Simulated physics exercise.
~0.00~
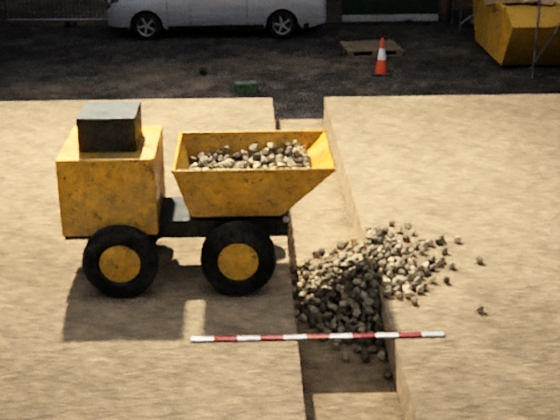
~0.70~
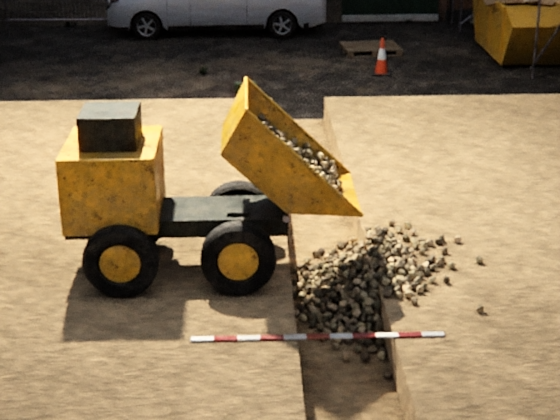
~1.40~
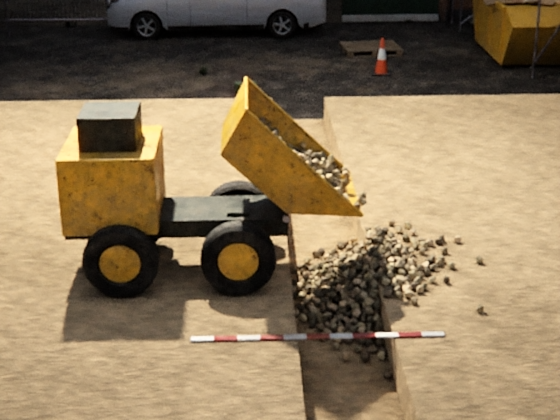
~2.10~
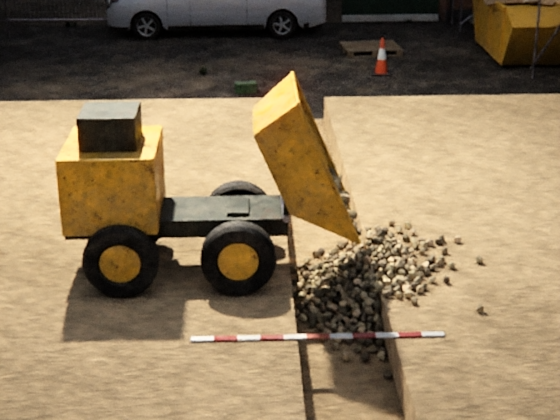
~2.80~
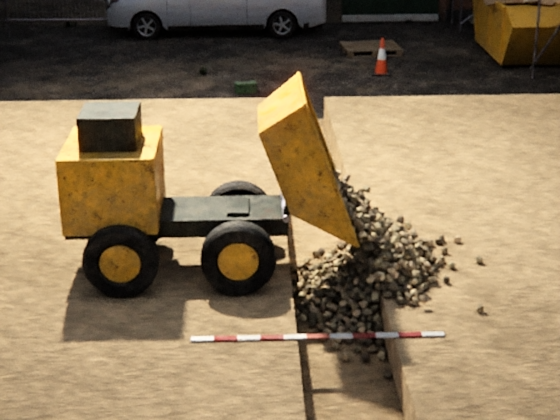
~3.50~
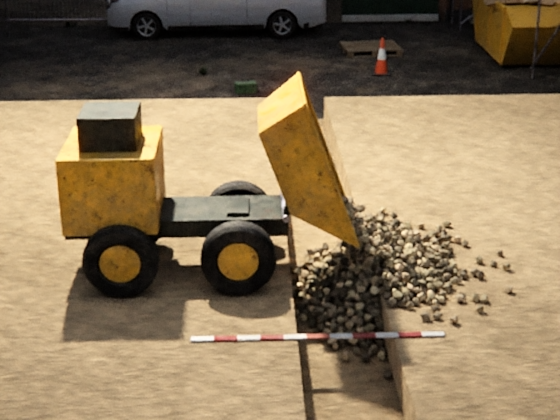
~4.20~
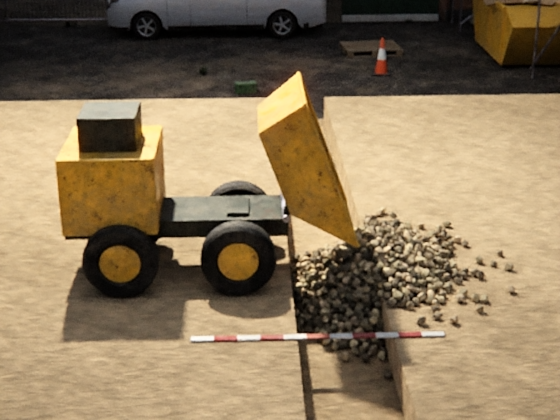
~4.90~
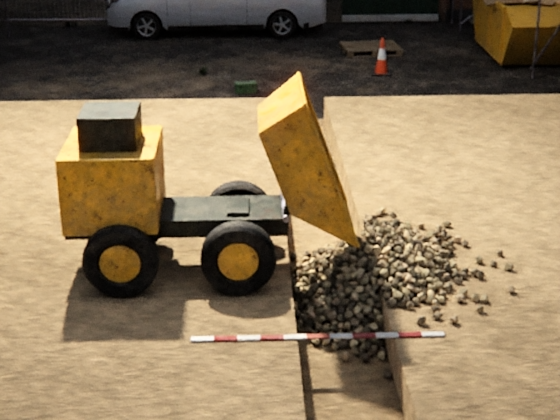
The clip opens on a yellow dumper with black wheels, its skip full of crushed rock, standing on sandy ground at the left of a trench already partly filled by a heap of similar stones. A red and white striped staff lies across the trench. The skip tips up toward the right and pauses, while the stones slide down to its lower lip. It then tips more steeply, and the load pours onto the heap. Stones spread into the trench and over its right side, until the skip stays raised and empty above the enlarged, settled pile.
